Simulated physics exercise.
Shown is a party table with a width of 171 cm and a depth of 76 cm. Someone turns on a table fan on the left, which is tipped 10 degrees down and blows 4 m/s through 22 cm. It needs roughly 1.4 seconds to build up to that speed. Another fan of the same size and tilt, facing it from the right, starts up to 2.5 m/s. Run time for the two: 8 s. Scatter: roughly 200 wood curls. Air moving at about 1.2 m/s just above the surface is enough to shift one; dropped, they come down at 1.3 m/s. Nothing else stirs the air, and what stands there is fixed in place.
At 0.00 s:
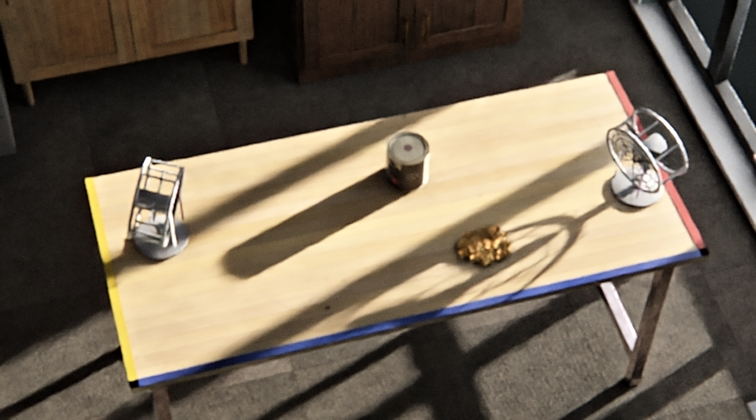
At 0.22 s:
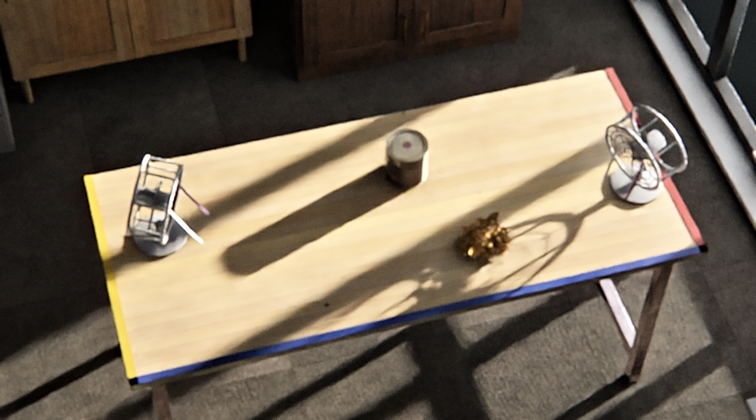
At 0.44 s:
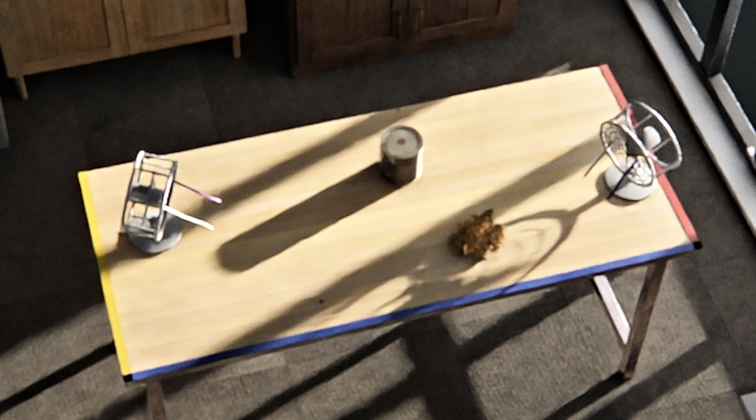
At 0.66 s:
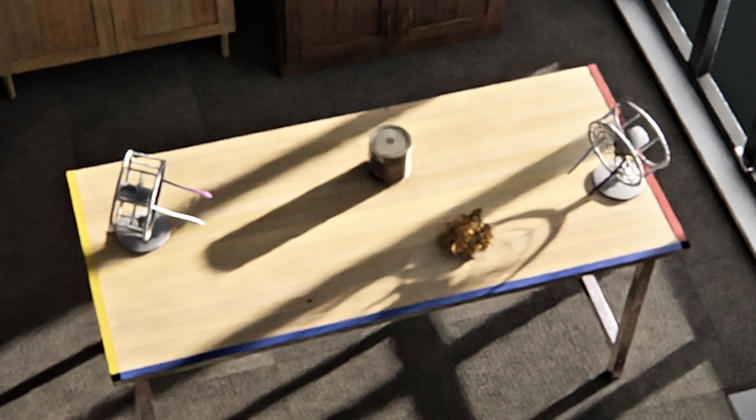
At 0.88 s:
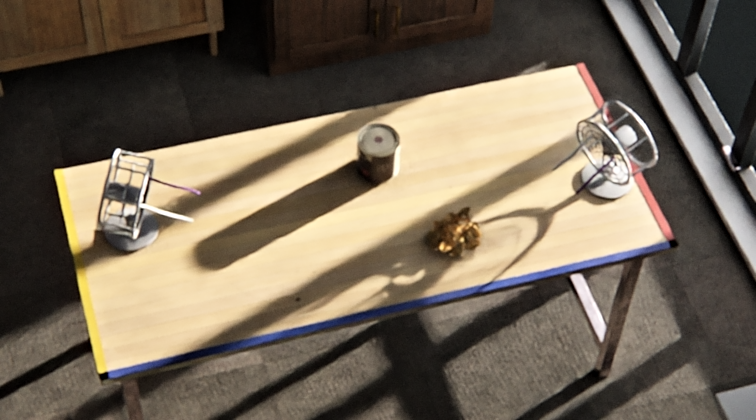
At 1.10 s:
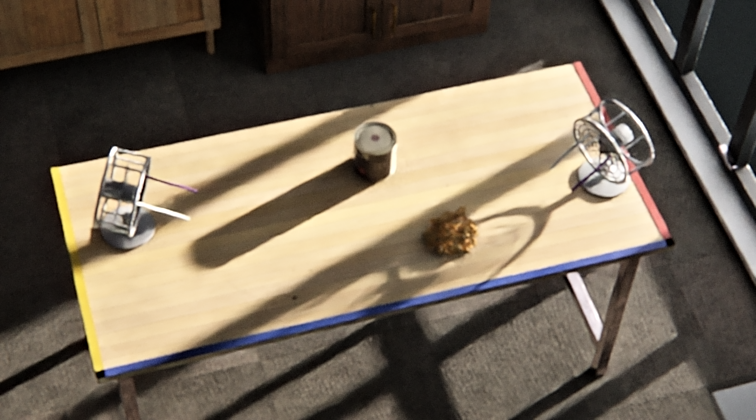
A pale wooden table edged in yellow, blue and red stands on a dark grey floor near wooden cabinets, seen from above at an angle. A small fan sits at its left end and another faces it from the right, with a tin between them towards the back and golden-brown wood curls near the blue front edge. Streamers lift from both fans, the curls stay heaped, and the view drifts slightly right.
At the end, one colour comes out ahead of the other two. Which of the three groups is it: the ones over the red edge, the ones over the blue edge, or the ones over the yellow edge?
The group over the blue edge.
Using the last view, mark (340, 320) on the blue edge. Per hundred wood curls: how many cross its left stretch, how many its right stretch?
My take is close to 0 percent on the left side and near 50 percent on the right.
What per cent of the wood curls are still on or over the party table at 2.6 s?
I'd say close to 10 % are still there.
After 1.6 s, 0 % are over the red edge, 26 % over the blue edge and 0 % over the yellow edge; the middle of those left on the top is near (516, 205); 6 % are gone or lie where they will stay.
After 2.6 s, 0 % are over the red edge, 54 % over the blue edge and 0 % over the yellow edge; 90 % are gone or lie where they will stay.
After 4.4 s, 0 % are over the red edge, 54 % over the blue edge and 0 % over the yellow edge; 97 % are gone or lie where they will stay.
After 8.0 s, at the end, 0 % are over the red edge, 54 % over the blue edge and 0 % over the yellow edge.
